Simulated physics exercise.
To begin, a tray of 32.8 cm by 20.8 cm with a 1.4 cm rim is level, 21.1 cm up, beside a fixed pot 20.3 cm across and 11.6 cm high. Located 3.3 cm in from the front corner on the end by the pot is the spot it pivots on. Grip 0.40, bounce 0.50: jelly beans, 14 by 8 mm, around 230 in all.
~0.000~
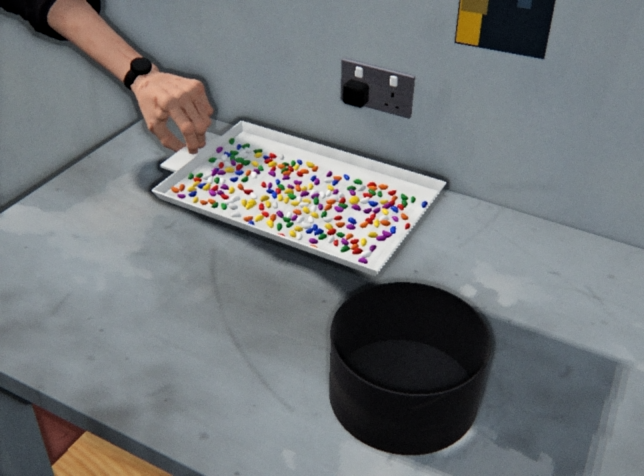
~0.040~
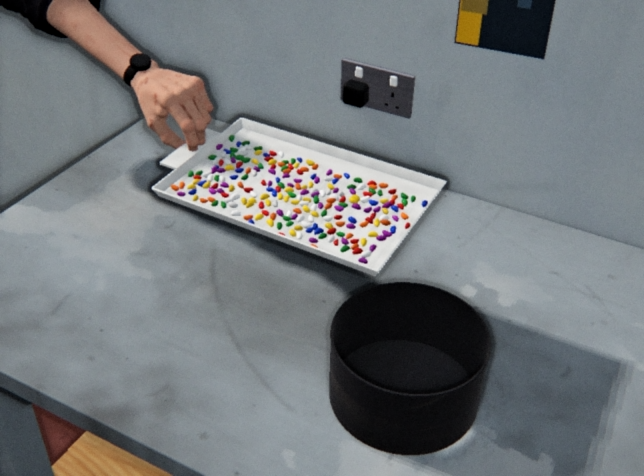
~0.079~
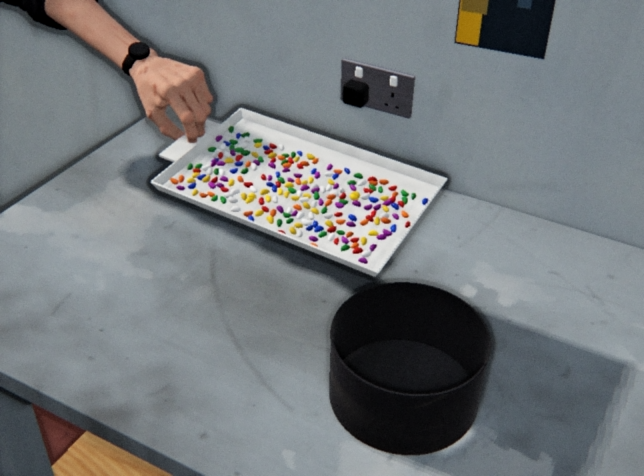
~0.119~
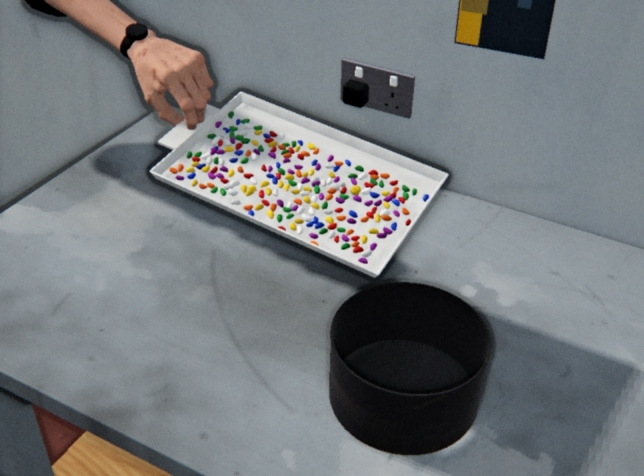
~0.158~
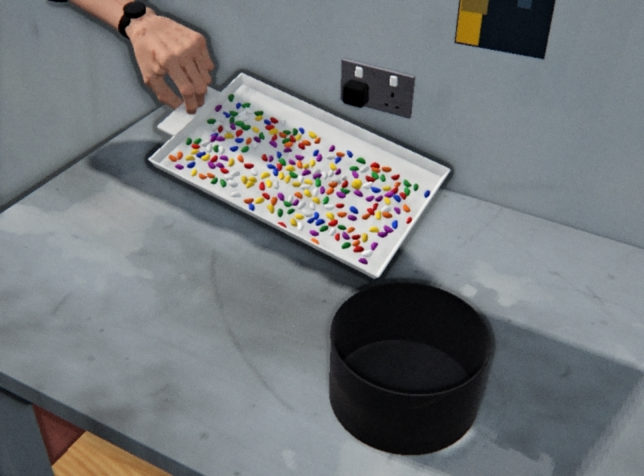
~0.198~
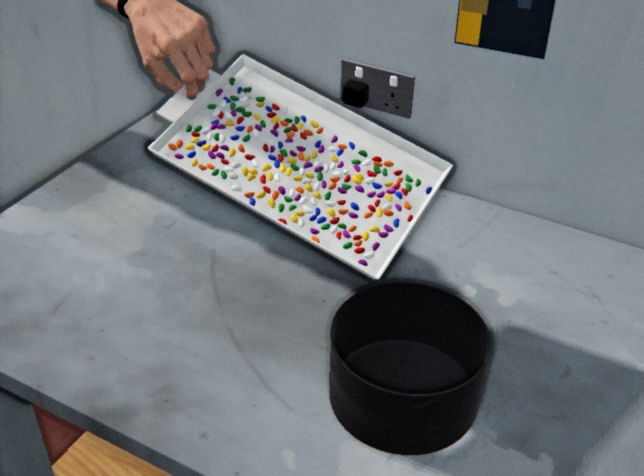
A hand with a black wristband reaches in at the upper left, holding the end of a white rimmed tray above a grey worktop, seen from above at an angle. Many multicoloured jelly beans lie scattered across the tray, with a round black pot at the lower right and a socket on the grey wall behind. The hand raises the tray's left end, slowly then faster, tilting it down towards the right front corner, while the beans barely shift on it and the camera stays still.
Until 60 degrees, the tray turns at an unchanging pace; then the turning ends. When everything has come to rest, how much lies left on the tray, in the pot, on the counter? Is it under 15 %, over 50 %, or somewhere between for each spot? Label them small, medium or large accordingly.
Tray - small, pot - large, counter - small.
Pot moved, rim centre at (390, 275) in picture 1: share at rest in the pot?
Some 0 per cent.
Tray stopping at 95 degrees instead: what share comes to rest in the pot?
That comes out at some 90 per cent.
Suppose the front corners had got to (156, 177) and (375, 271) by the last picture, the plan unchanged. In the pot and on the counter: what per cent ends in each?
That works out as pot 45 and counter 40.
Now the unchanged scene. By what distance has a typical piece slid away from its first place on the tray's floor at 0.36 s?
By then it sits near 2 cm from where it began.
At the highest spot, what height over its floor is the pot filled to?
Close to 2.5 cm up.
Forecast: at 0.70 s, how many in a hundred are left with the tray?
It works out to near 30 per cent of the load.
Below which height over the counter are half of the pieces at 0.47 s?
Roughly 30 cm.
After 0.36 s, tilt 41 degrees; the tray holds 100 %, the pot 0 %.
After 0.47 s, tilt 56 degrees; the tray holds 100 %, the pot 0 %.
After 0.70 s, tilt 60 degrees; the tray holds 30 %, the pot 30 %.
At rest (2.0 s), tray 5 %, pot 85 %, counter 10 %.
